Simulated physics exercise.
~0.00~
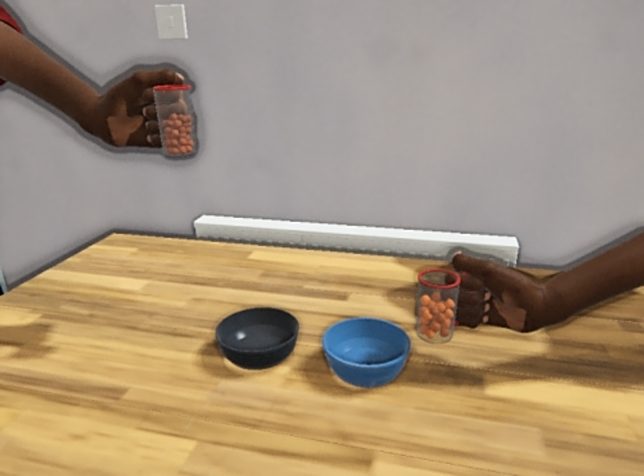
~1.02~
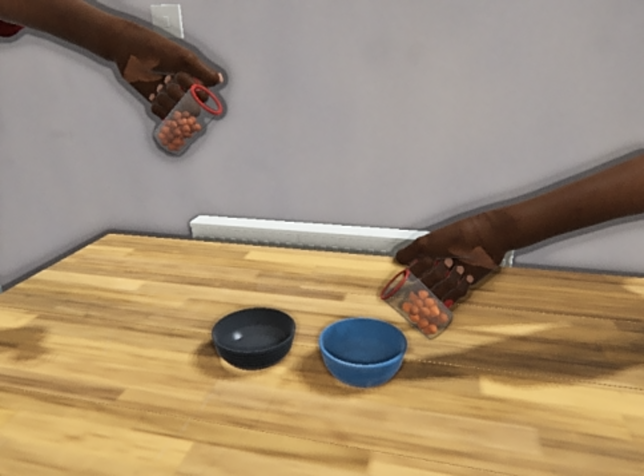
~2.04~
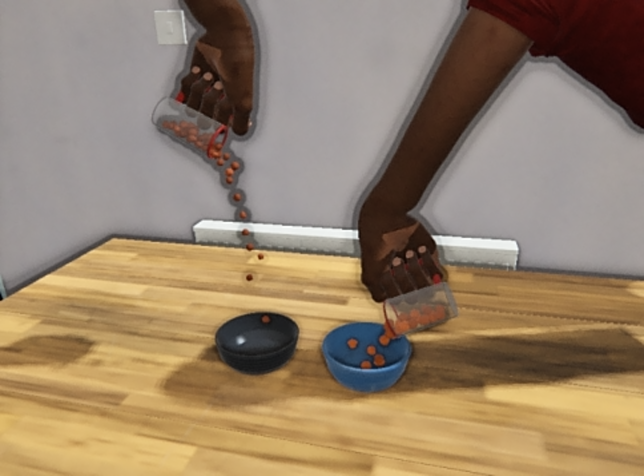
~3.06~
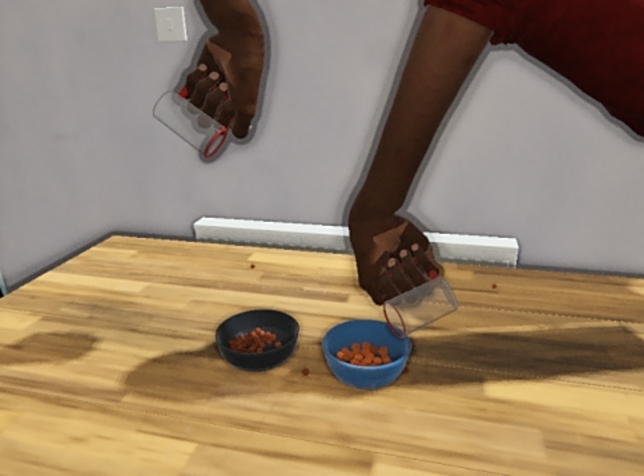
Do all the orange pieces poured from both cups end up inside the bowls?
No, the dark bowl on the left lets several pieces get away onto the table, although it holds most of them. The blue bowl on the right catches everything poured into it.
